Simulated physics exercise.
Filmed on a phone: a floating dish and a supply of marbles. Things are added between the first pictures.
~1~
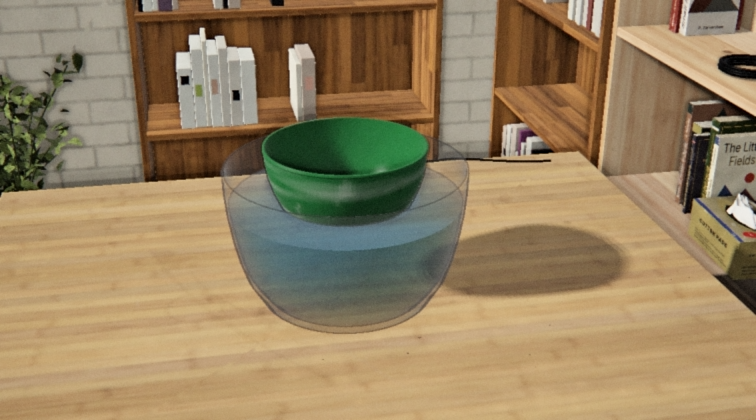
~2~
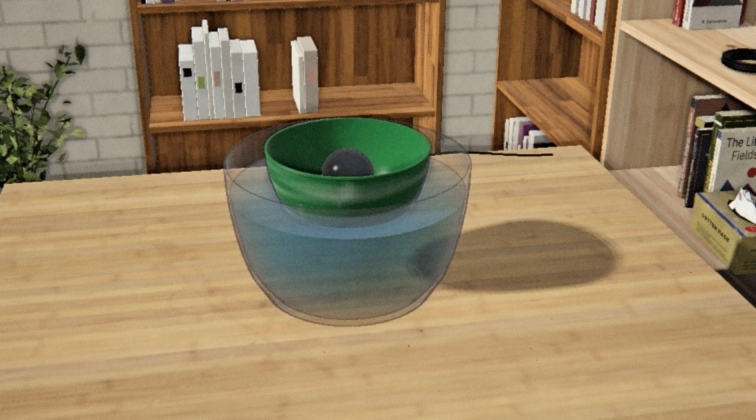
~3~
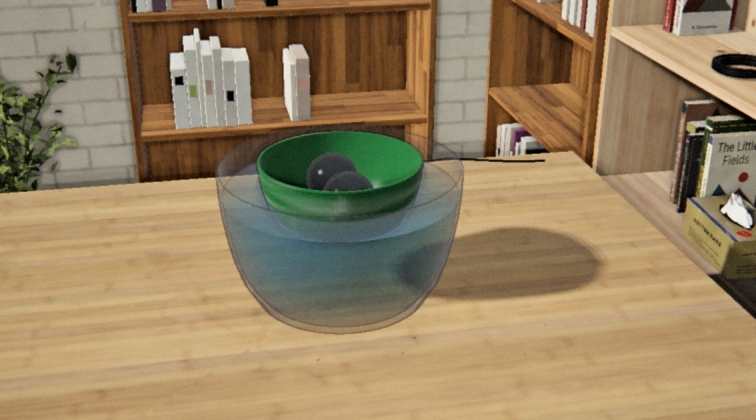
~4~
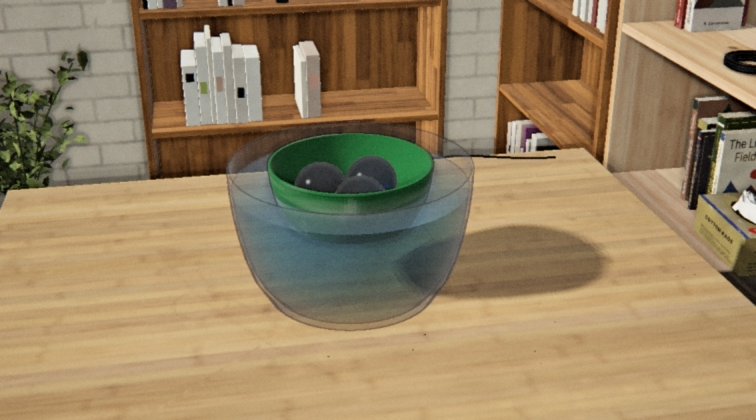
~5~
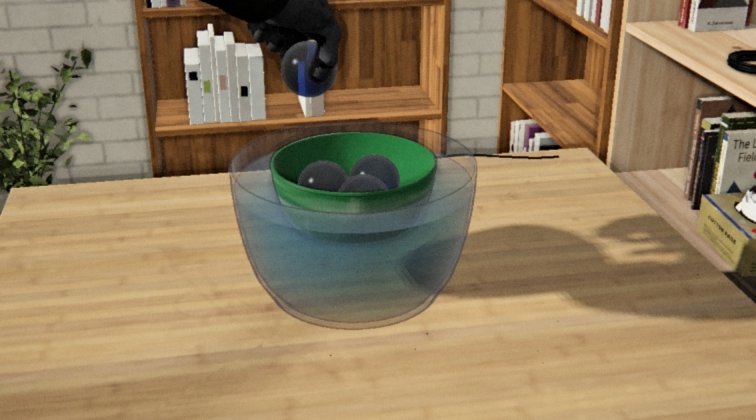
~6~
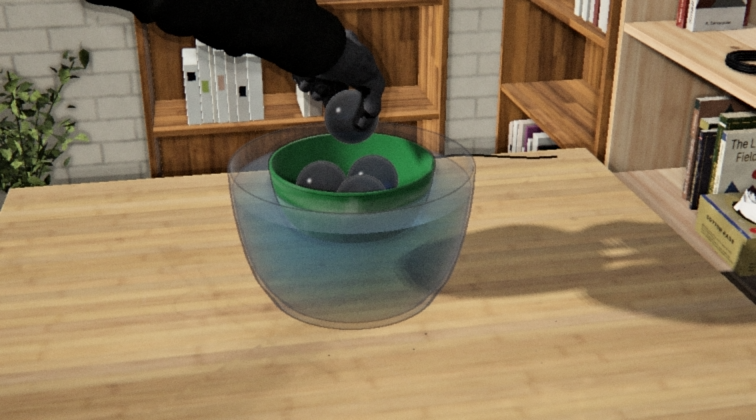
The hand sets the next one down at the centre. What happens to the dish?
With one more the dish keeps floating.
Soon after, the glass marble is in and the dish dips.
Later, it steadies; about a fifth of its side above the surface.
In the end, the dish floats; about a fifth of its side above the surface.
